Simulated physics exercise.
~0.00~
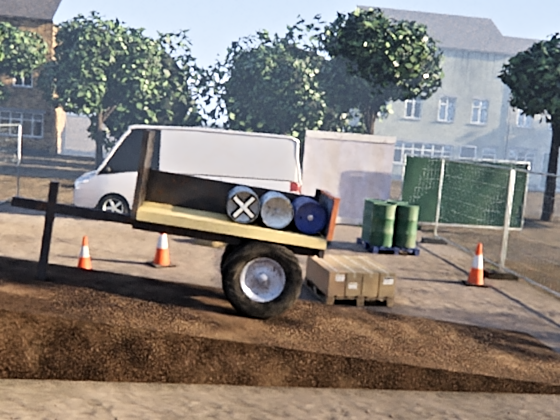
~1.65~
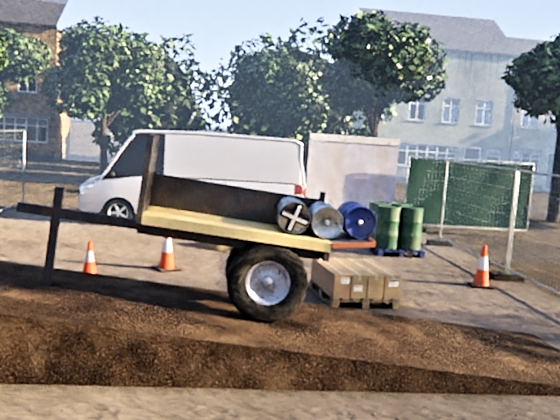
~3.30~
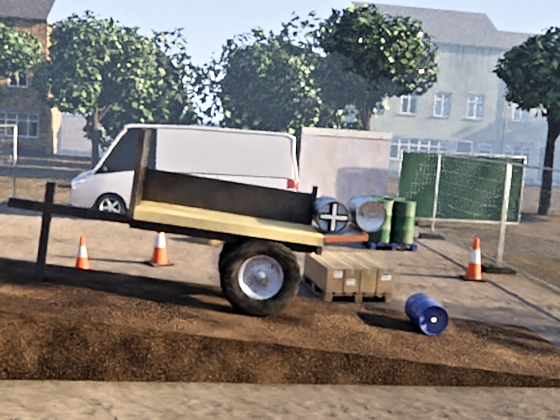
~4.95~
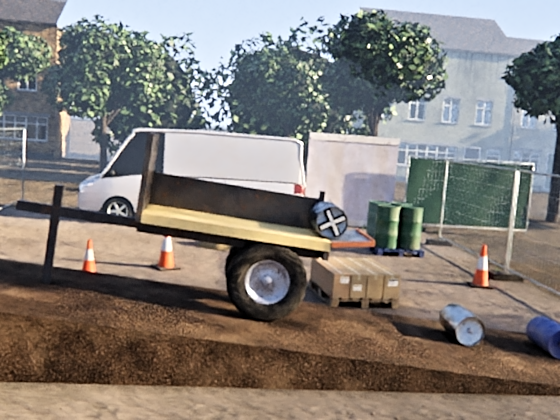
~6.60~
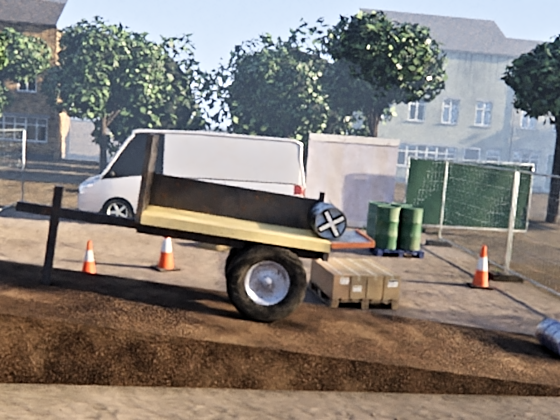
Three barrels rolling right along a tilted trailer, two dropping off the lowered tailgate while the white-crossed one stays on its edge.
